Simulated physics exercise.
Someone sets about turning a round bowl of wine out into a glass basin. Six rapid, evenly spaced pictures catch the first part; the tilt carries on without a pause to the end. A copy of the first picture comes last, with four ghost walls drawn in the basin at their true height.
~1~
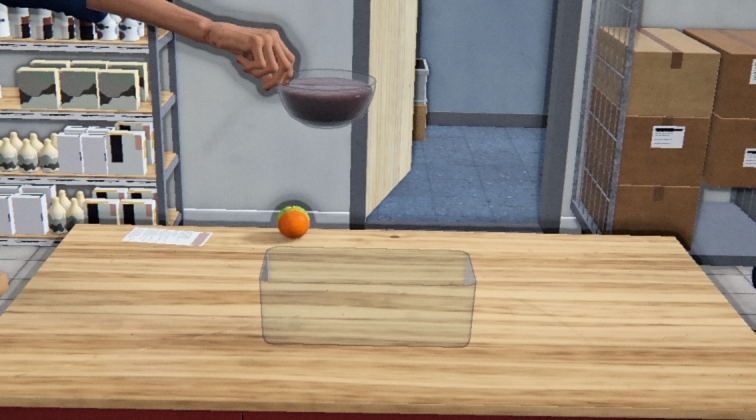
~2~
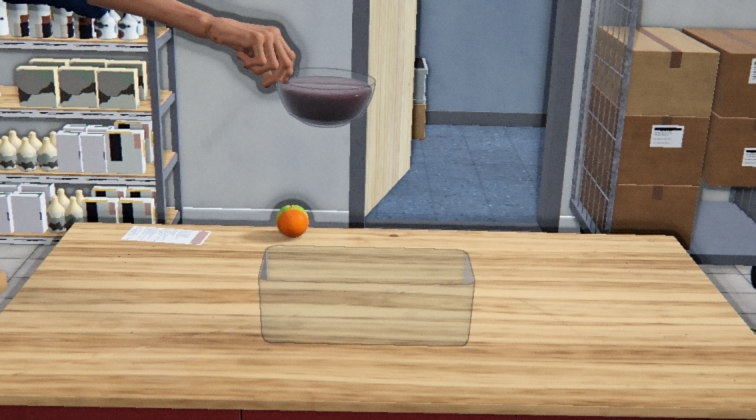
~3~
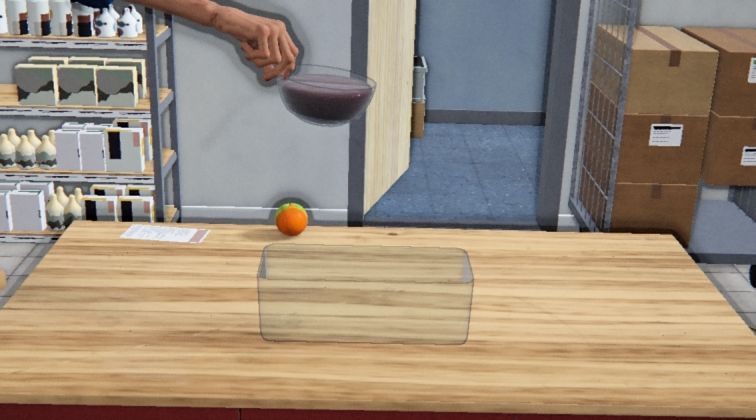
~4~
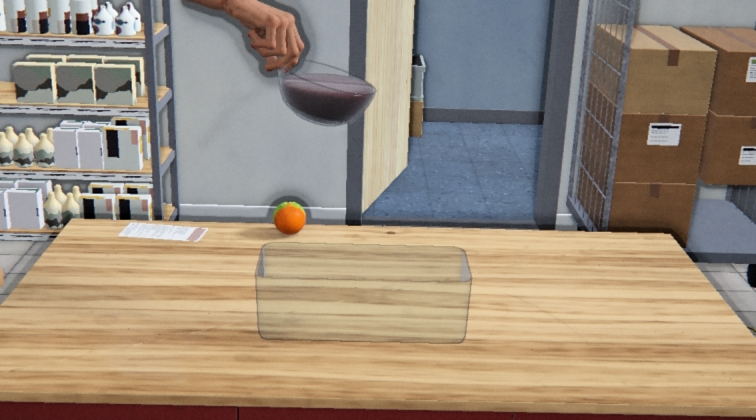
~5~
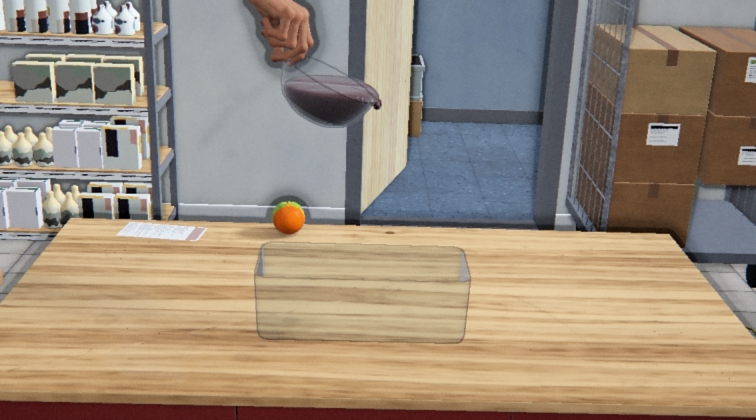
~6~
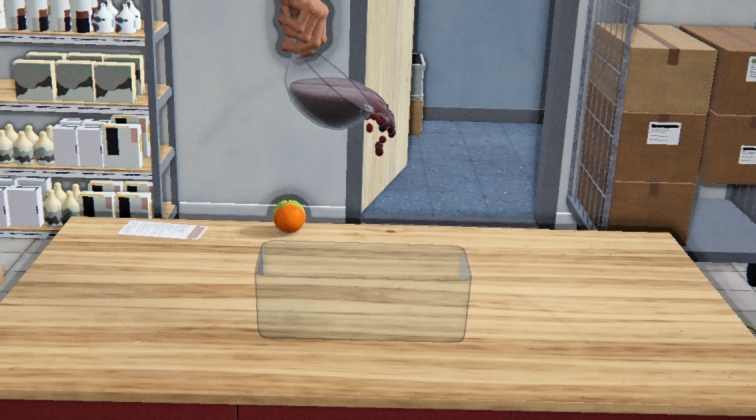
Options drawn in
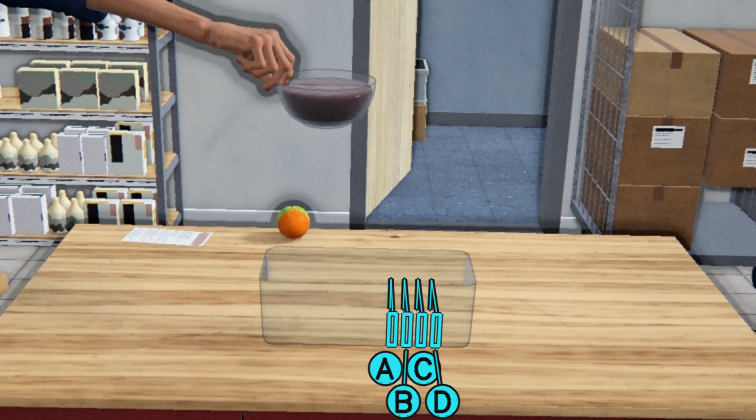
A hand held a round glass bowl of dark red wine above a clear basin on a wooden table, then tilted it steadily to the right until wine ran over the lip in drops.
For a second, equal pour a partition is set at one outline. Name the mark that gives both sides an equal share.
C beats the others.
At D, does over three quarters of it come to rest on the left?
No.
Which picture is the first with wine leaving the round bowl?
In picture 5.
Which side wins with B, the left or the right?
The right side.
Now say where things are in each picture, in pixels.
In the first picture, upright, lip at (374, 80); basin from (262, 341) to (470, 345); nothing has left yet.
In the second picture, upright, lip at (374, 80); nothing has left yet.
In the third picture, tipped about 7°, lip at (375, 83); nothing has left yet.
In the fourth picture, tipped about 15°, lip at (375, 89); nothing has left yet.
In the fifth picture, tipped about 26°, lip at (374, 99); wine is over the lip, down to (378, 106).
In the sixth picture, tipped about 39°, lip at (373, 109); wine is over the lip, down to (378, 151).
On the marked copy, A at (391, 350); B at (406, 350); C at (420, 350); D at (435, 351).
For position A, about 17 % ends left of the wall and 80 % right of it; 3 % is lost outside.
For position B, about 28 % ends left of the wall and 67 % right of it; 4 % is lost outside.
For position C, about 48 % ends left of the wall and 49 % right of it; 3 % is lost outside.
For position D, about 69 % ends left of the wall and 27 % right of it; 4 % is lost outside.
